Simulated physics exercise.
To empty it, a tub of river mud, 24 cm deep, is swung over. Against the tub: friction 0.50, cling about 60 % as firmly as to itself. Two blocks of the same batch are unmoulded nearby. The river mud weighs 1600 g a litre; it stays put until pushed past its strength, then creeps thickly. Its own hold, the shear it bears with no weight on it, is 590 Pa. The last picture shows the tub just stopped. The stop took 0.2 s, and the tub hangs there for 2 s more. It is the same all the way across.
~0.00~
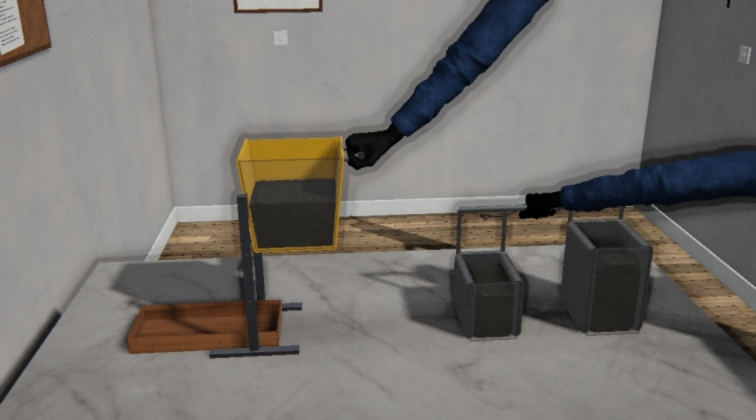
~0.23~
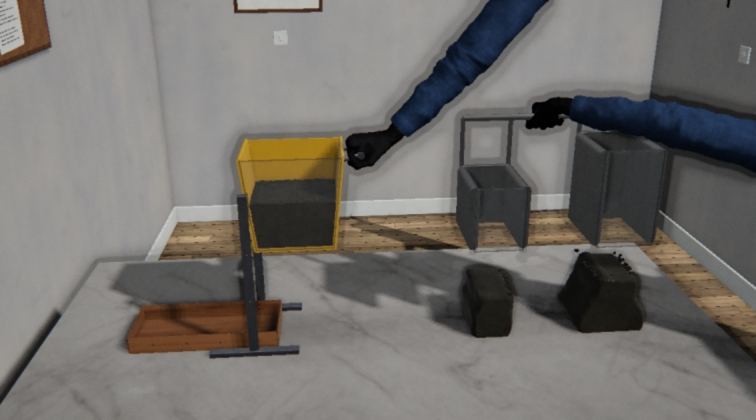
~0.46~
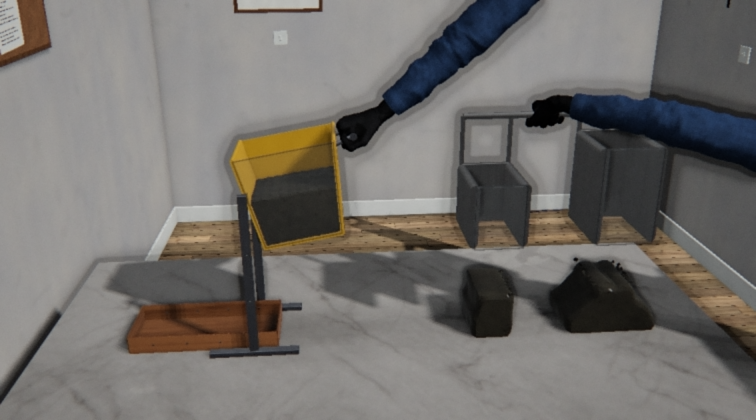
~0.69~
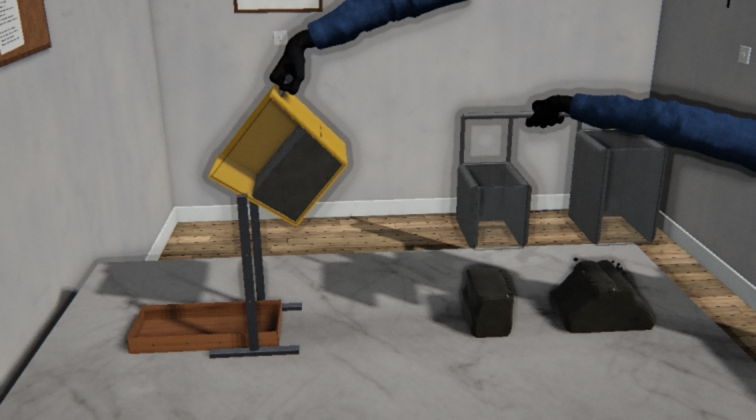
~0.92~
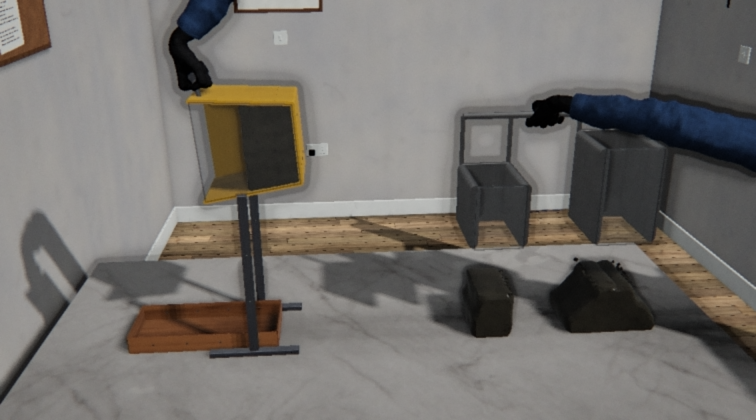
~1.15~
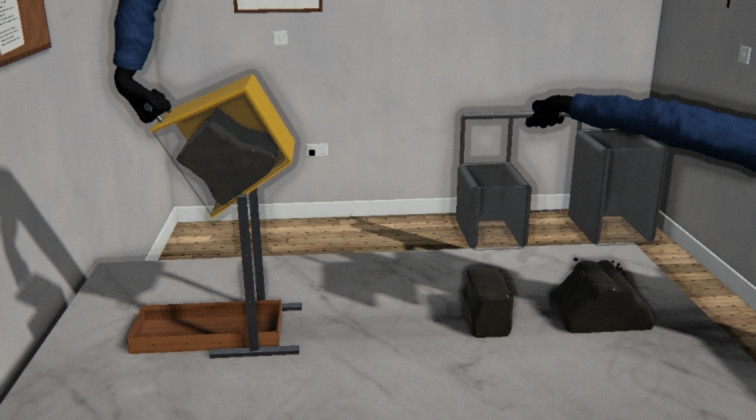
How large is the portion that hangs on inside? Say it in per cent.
About 0 %.
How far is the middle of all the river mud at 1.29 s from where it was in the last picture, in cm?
Some 16 cm.
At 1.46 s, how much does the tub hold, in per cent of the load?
Near 0 %.
After 1.29 s, the tub is at 118 degrees and holds 33 %.
After 1.46 s, the tub is at 118 degrees and holds 0 %.
After 1.63 s, the tub is at 118 degrees and holds 0 %.
After 1.80 s, the tub is at 118 degrees and holds 0 %.
After 3.15 s, at the end, the tub is at 118 degrees and holds 0 %.
